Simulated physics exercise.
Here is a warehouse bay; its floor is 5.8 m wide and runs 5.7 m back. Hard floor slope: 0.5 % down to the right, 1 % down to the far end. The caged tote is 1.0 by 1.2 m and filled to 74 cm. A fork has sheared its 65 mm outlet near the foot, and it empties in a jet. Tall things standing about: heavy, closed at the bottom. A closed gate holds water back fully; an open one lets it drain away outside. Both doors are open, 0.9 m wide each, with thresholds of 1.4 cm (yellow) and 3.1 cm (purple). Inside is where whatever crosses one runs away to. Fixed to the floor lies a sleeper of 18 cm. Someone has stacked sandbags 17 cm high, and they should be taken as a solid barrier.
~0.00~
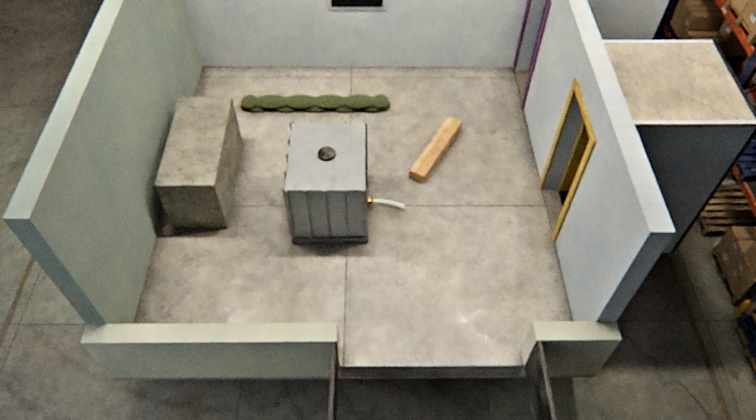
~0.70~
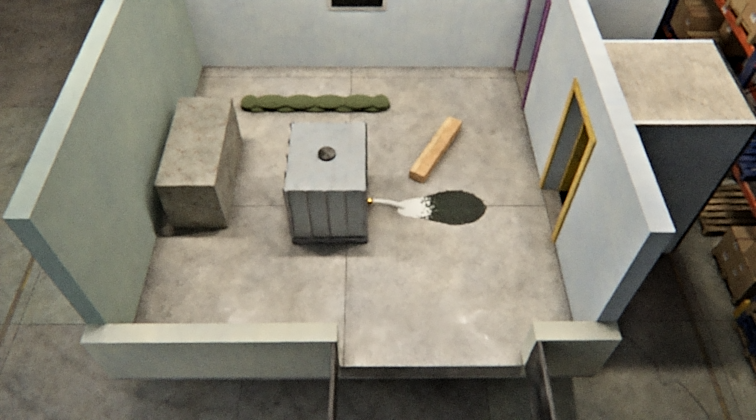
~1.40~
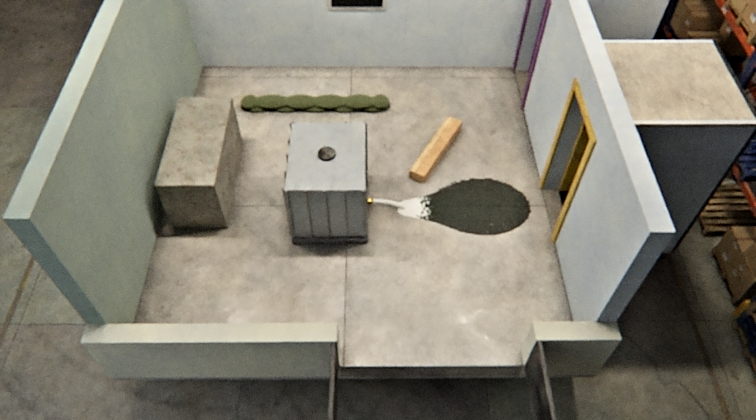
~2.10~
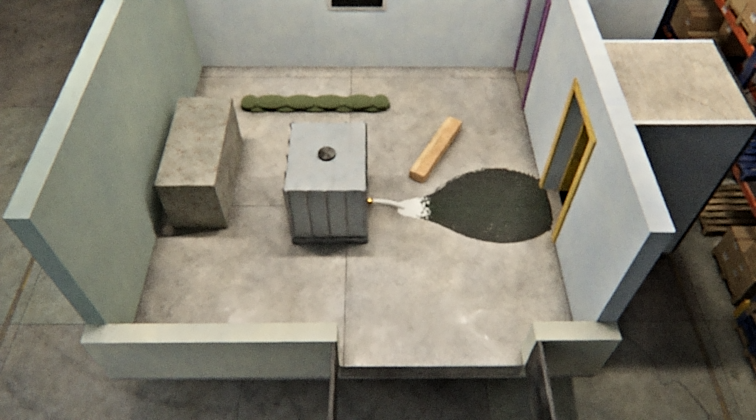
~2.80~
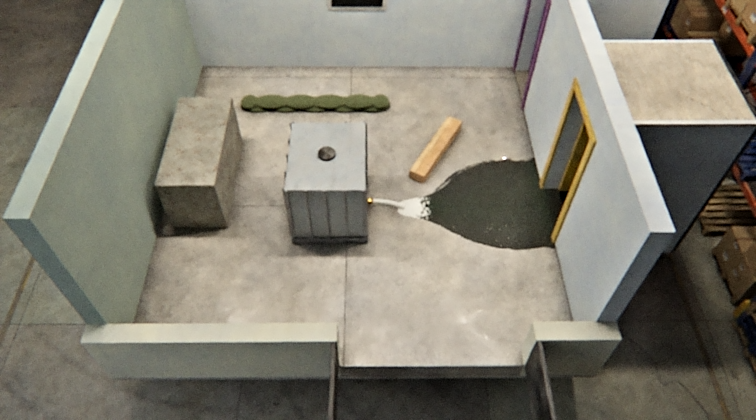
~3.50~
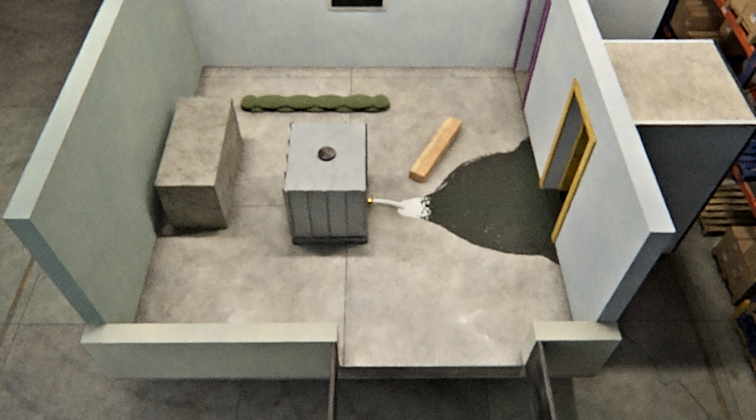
Warehouse bay with a grey tote jetting liquid rightward from a low spout, a dark puddle widening across the floor to the yellow-framed doorway.
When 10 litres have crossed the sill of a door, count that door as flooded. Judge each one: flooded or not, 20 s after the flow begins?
Yellow door: Over the limit; purple door: Under the limit.
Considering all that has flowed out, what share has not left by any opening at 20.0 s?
Share: Close to 80 %.
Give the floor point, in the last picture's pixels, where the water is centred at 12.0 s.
Centre of the water: Close to (493, 160).
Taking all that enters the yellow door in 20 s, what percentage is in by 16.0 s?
75 %.
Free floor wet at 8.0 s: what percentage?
The flood covers close to 15 per cent of the floor.
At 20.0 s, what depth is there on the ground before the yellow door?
Roughly 3.0 centimetres.
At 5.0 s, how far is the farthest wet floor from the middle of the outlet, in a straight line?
Roughly 3.2 metres.
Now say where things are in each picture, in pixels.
The jet has just started at (385, 202); the ground is still dry, in the first picture.
From the spout at (385, 202) the water has spread over 0.5 m2; its tip is at (480, 202), and it is 1.1 cm deep on average, in the second picture.
The jet leaves at (385, 202); the sheet reaches (523, 199), 2.4 m away, and wets 1.2 m2, in the third picture.
The jet leaves at (385, 202); the sheet reaches (539, 184), 2.8 m away, and wets 1.9 m2, in the fourth picture.
The jet leaves at (385, 202); the sheet reaches (556, 189), 3.0 m away, and wets 2.3 m2, in the fifth picture.
The jet leaves at (385, 202); the sheet reaches (529, 140), 3.1 m away, and wets 2.6 m2, in the sixth picture.
After 5.0 s water covers 10 % of the floor and is deepest (3 cm) near (536, 205); yellow door 2.9 cm at the sill, 4 L in, purple door not reached.
After 8.0 s water covers 15 % of the floor and is deepest (3 cm) near (536, 205); yellow door 2.9 cm at the sill, 10 L in, purple door 0.96 cm at the sill, 0 L in.
After 12.0 s water covers 20 % of the floor and is deepest (3 cm) near (536, 205); yellow door 2.8 cm at the sill, 17 L in, purple door 1.8 cm at the sill, 0 L in.
After 16.0 s water covers 25 % of the floor and is deepest (3 cm) near (506, 69); yellow door 2.9 cm at the sill, 26 L in, purple door 2.4 cm at the sill, 0 L in.
After 20.0 s water covers 30 % of the floor and is deepest (3 cm) near (506, 69); yellow door 2.9 cm at the sill, 35 L in, purple door 2.8 cm at the sill, 0 L in.
